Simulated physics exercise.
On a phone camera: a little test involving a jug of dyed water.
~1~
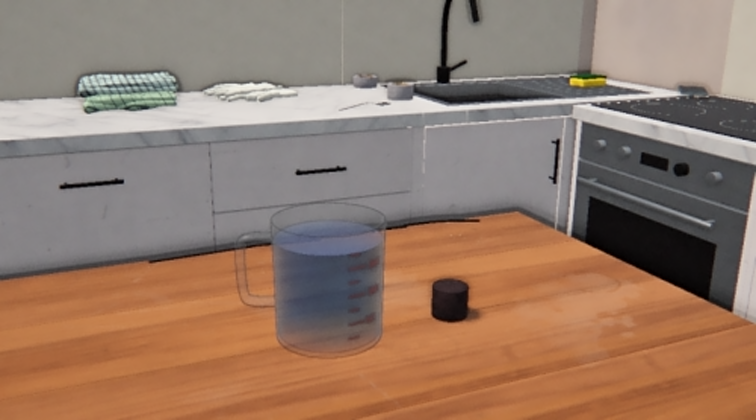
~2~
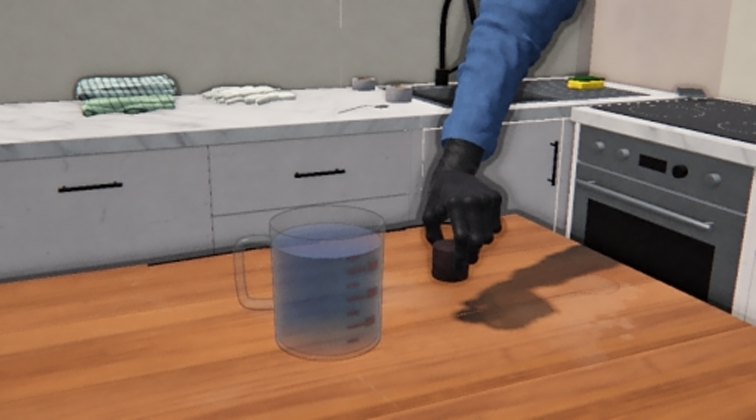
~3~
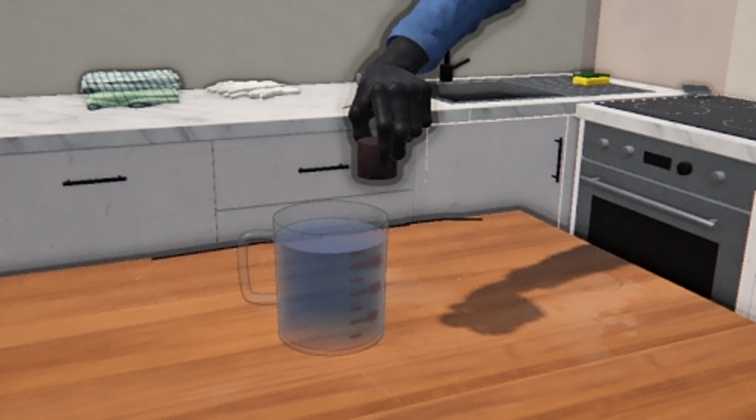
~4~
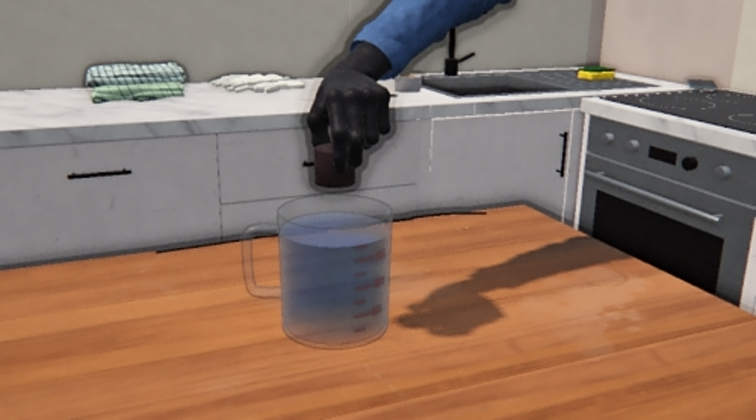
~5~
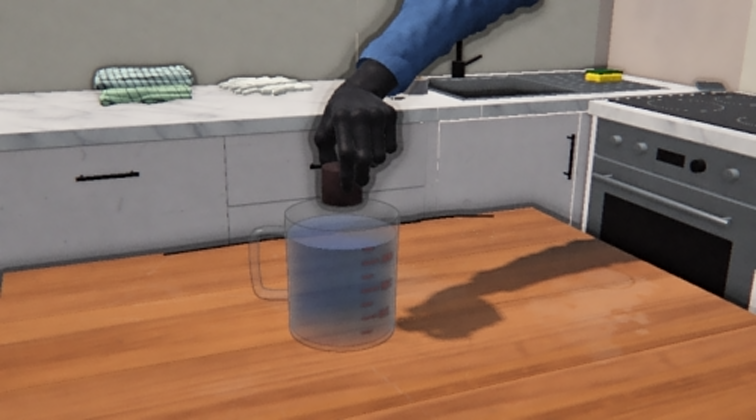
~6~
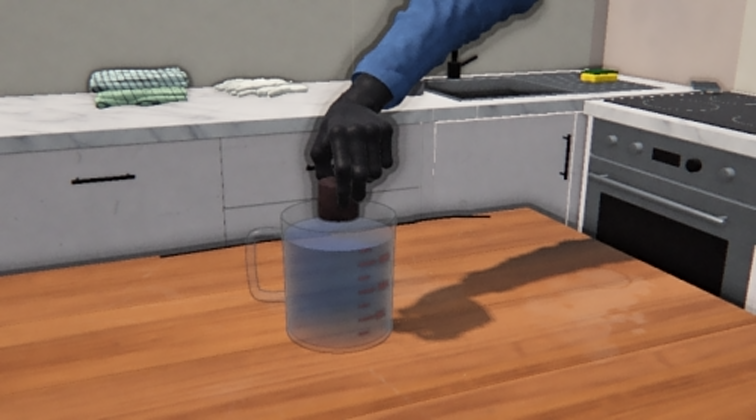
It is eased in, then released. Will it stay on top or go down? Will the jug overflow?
My prediction: The thing fails to float; the jug fails to spill.
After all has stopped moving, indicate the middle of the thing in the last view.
(339, 308), more or less.
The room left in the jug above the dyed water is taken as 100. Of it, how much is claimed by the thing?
20 percent.
Shortly, the iron weight enters the dyed water; the jug is nearly full.
Then, the iron weight goes on down; the jug is nearly full.
At the finish, the iron weight is at the bottom; the jug is nearly full; no mess.
